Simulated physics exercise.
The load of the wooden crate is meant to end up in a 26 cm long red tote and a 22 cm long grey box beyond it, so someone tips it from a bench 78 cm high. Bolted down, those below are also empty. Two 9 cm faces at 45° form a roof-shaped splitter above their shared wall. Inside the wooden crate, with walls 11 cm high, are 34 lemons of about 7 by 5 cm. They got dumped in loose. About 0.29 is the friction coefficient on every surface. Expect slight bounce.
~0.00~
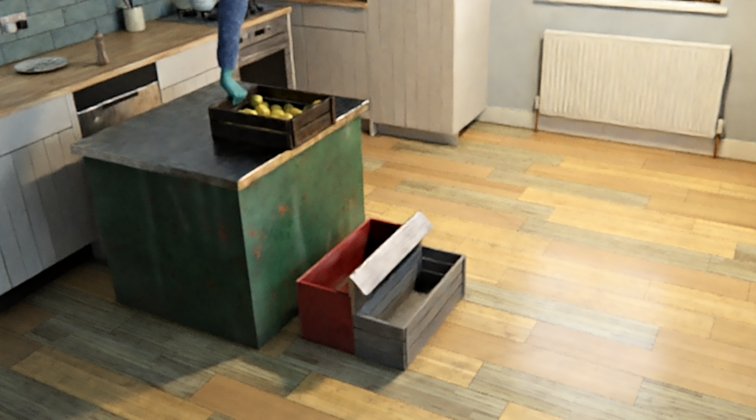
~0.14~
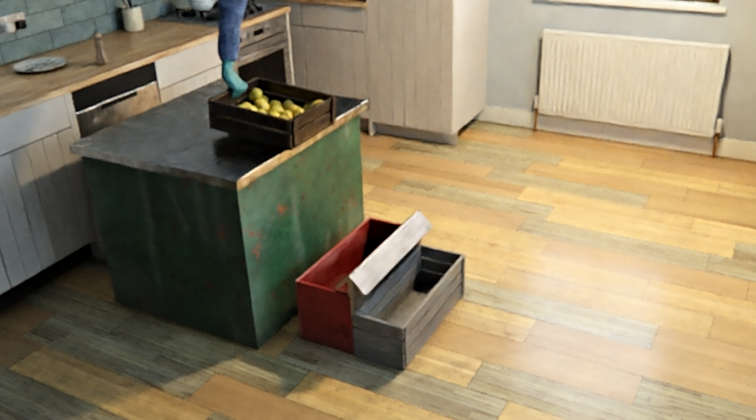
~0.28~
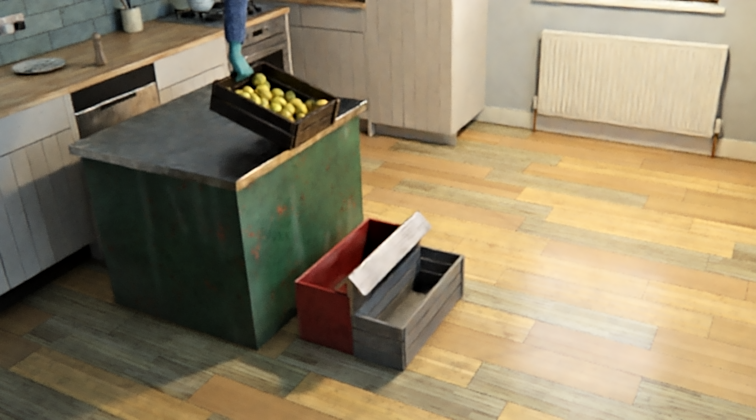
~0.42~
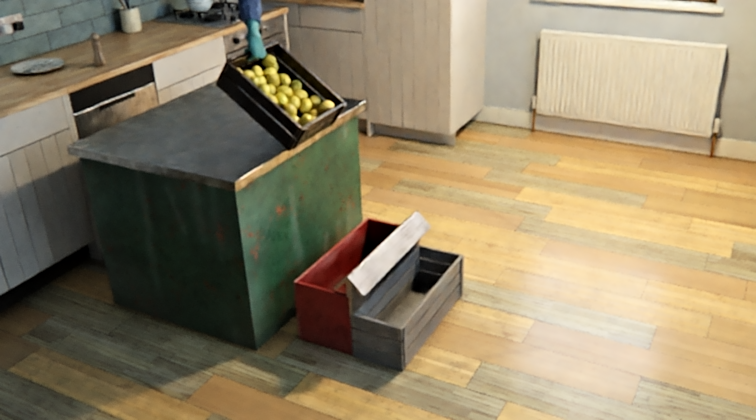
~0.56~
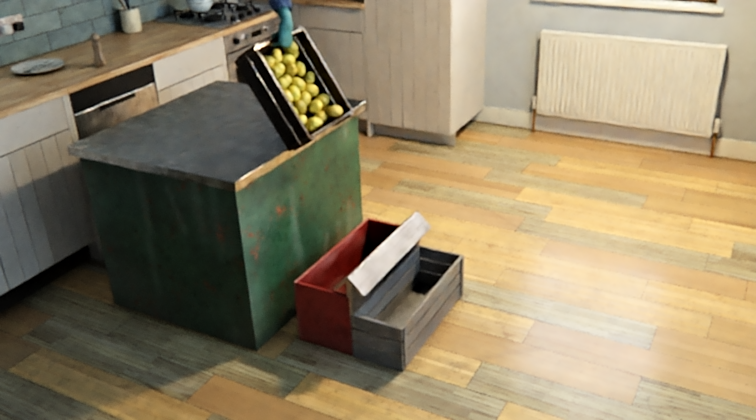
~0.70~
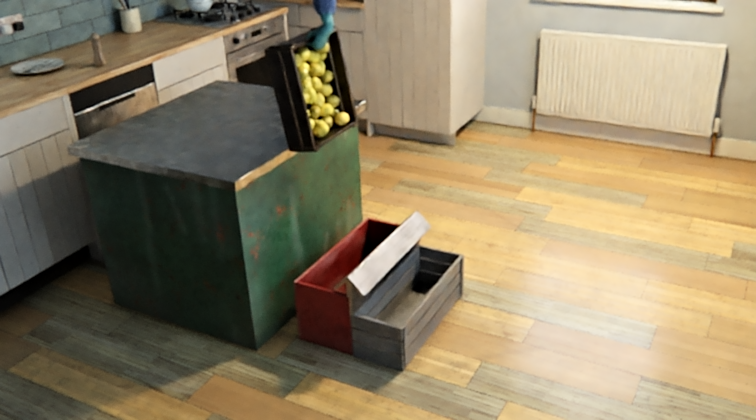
In this clip, a gloved hand steadily tilts a dark wooden crate of lemons on a green bench until it stands steeply on edge, its open side facing the empty red and grey boxes on the floor.
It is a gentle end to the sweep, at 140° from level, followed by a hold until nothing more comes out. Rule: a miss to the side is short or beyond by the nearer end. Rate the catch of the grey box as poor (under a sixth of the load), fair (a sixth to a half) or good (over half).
Fair.
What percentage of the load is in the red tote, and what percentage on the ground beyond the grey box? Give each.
Shares, in order: About 55 percent and 20 percent.
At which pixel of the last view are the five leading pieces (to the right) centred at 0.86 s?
Close to (343, 111) in the last view.
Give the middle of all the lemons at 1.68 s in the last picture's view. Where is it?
Centre: Approx. (376, 307).
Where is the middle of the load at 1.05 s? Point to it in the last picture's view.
At roughly (357, 158).
After 0.86 s, tilt 105°; 31 still in the wooden crate and 3 in the air.
After 1.05 s, tilt 128°; 8 still in the wooden crate and 26 in the air.
After 1.33 s, tilt 140°; 11 in the red tote, 9 in the grey box, 1 on the ground beyond the grey box and 13 in the air.
Final count (at 1.68 s), 18 in the red tote, 9 in the grey box and 7 on the ground beyond the grey box. Asked share, 9 of 34, 26 per cent.
